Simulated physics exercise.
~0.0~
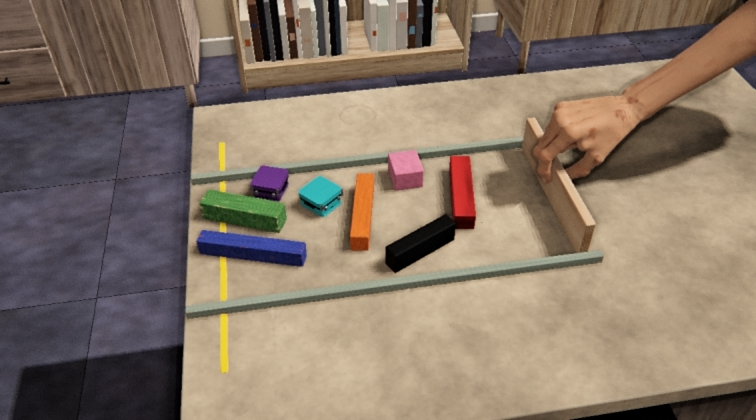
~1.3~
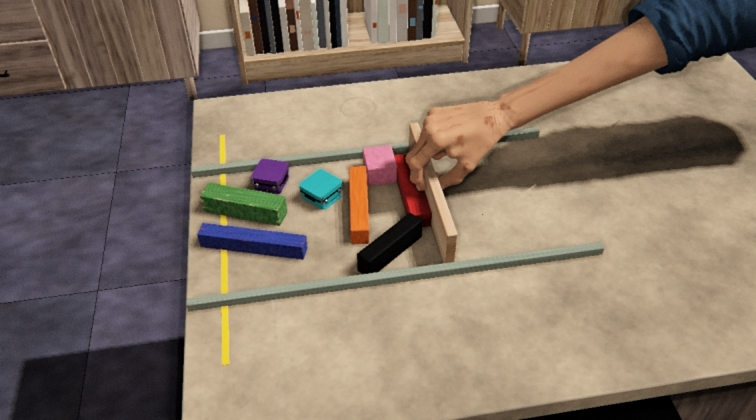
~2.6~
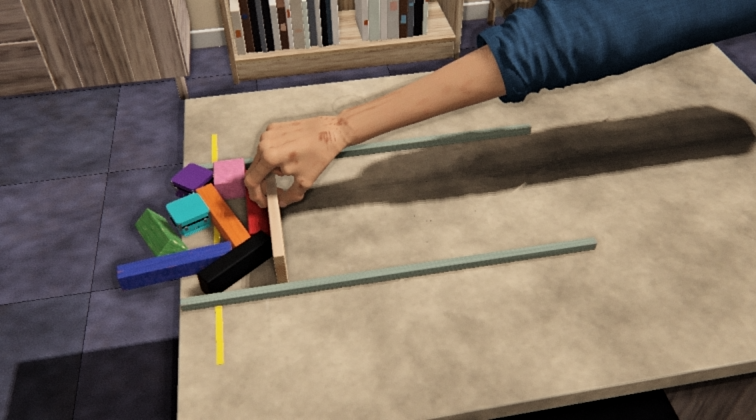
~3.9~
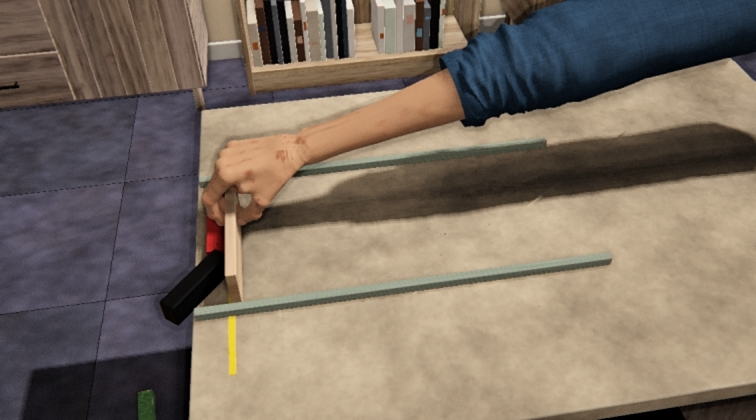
Hand pushing a wooden board left along a tabletop channel, sweeping coloured bars and blocks off the end, black and red ones remaining.
